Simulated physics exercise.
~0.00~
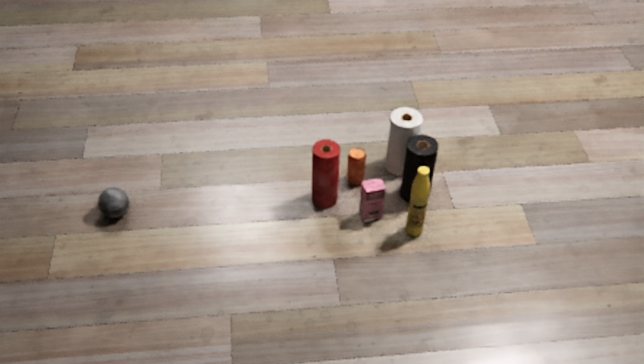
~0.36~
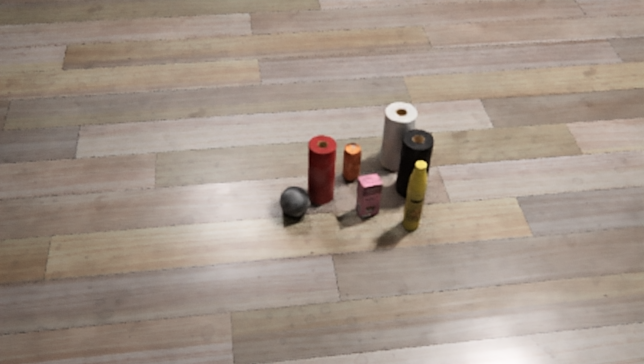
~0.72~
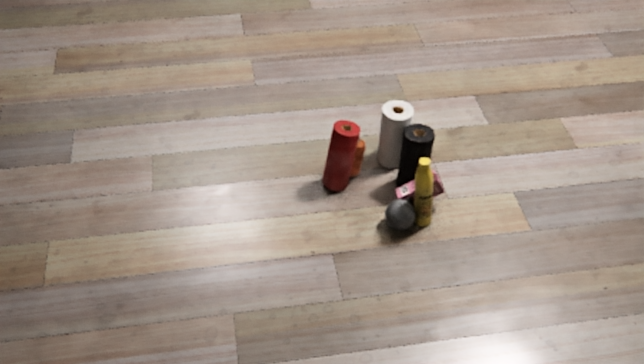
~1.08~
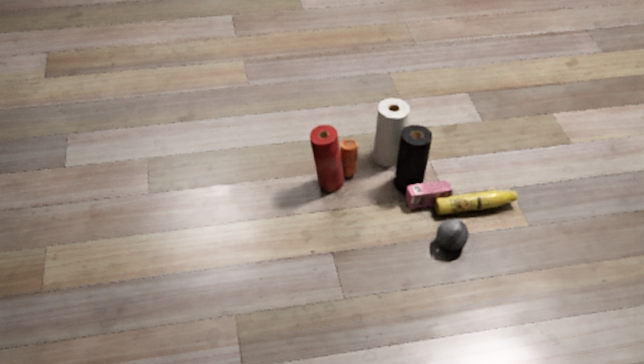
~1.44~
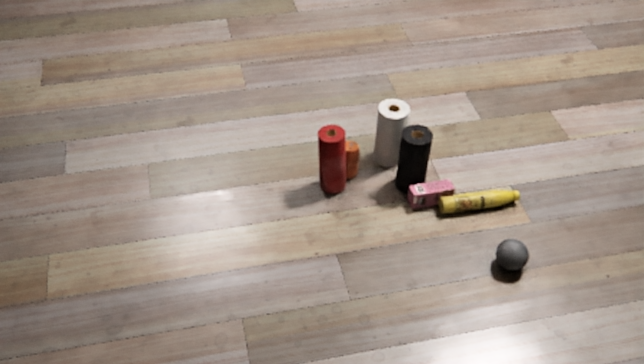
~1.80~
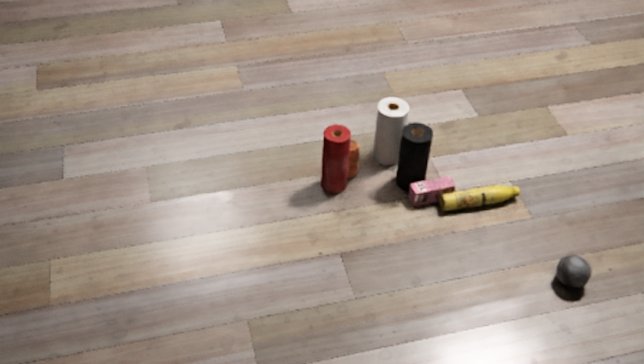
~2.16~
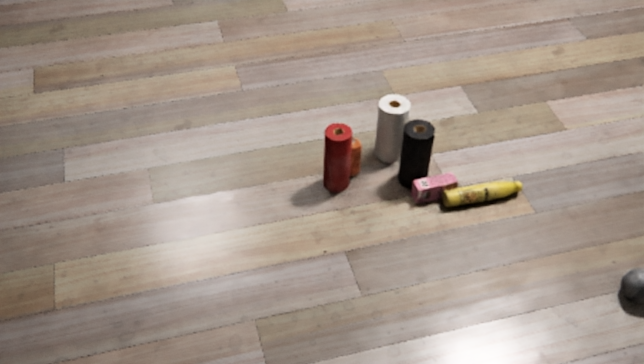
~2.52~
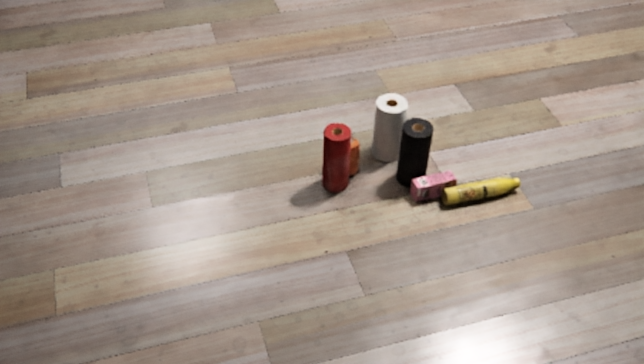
A white roll stands at the back of a small cluster on a pale wood-plank floor, seen from above at an angle, with a black roll beside it, a red roll at the left, a small orange can between, and a pink carton and yellow bottle in front. A grey ball rolls in from the left and reaches the red roll, which tilts and shifts slightly. The ball knocks over the pink carton and then the yellow bottle. It rolls on toward the lower right and leaves view. The carton and bottle remain lying down, while the rolls and can stay standing.
